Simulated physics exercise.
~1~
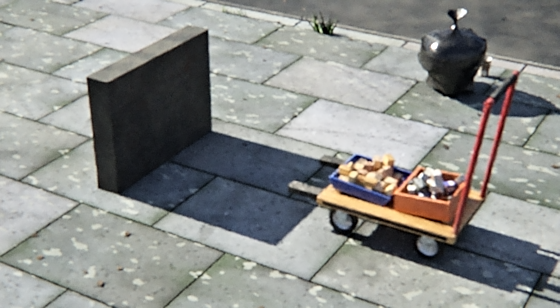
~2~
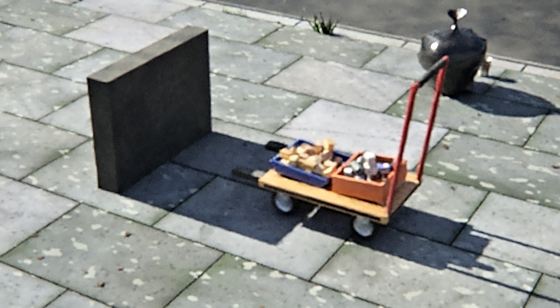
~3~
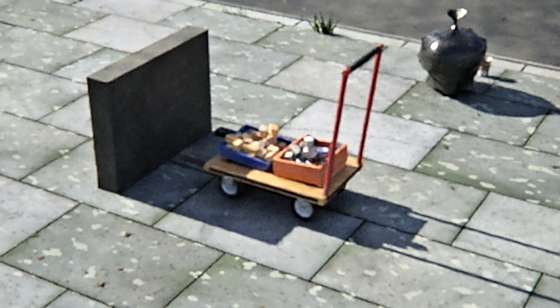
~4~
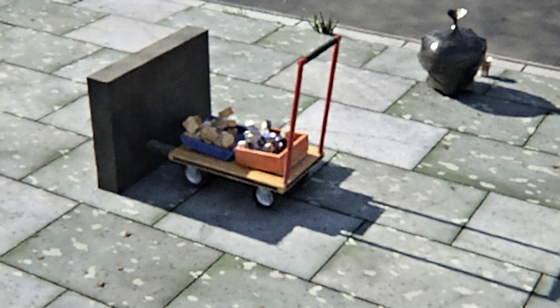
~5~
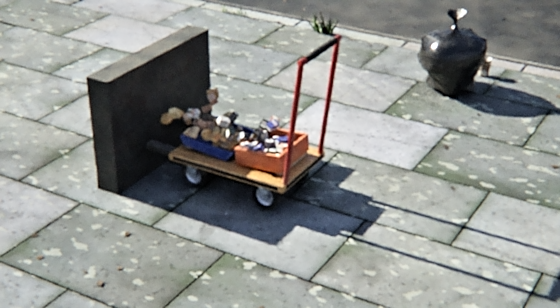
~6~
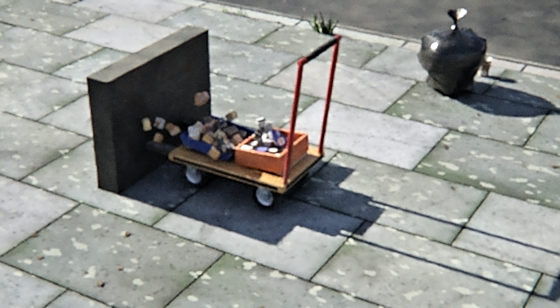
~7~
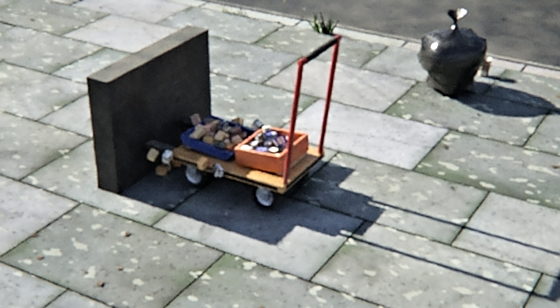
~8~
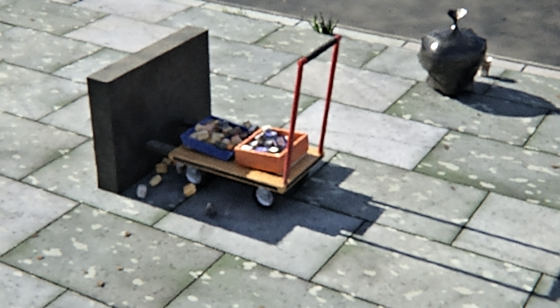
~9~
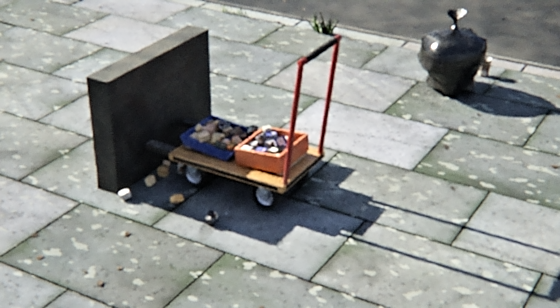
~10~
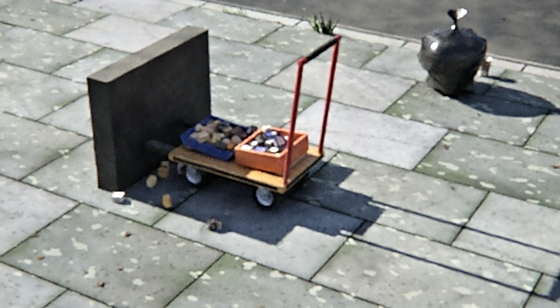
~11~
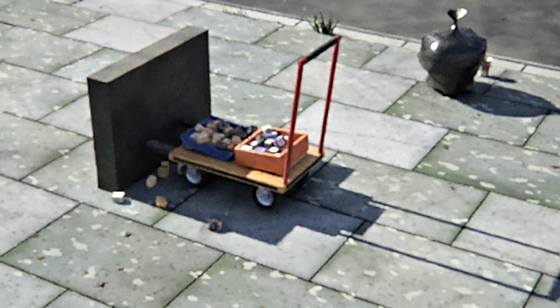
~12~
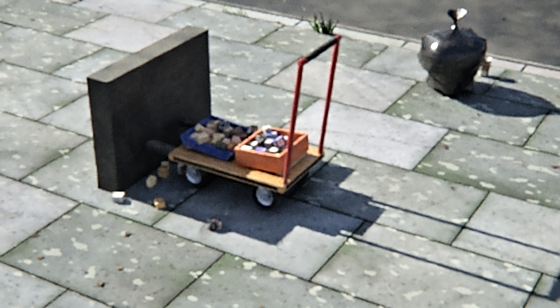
At the start, a flat trolley with a red handle carries a blue container of wooden pieces and an orange container of small pale blocks across sunlit paving, with a dark bag-like object behind. It rolls left toward a dark upright wall and stops abruptly beside it. The loads surge forward, and pieces fly up from the containers toward the wall. Several drop past the trolley's front end and scatter on the slabs, one rolling out toward the viewer. Finally, the trolley stands still, with a few pieces on the ground and many still in both containers.
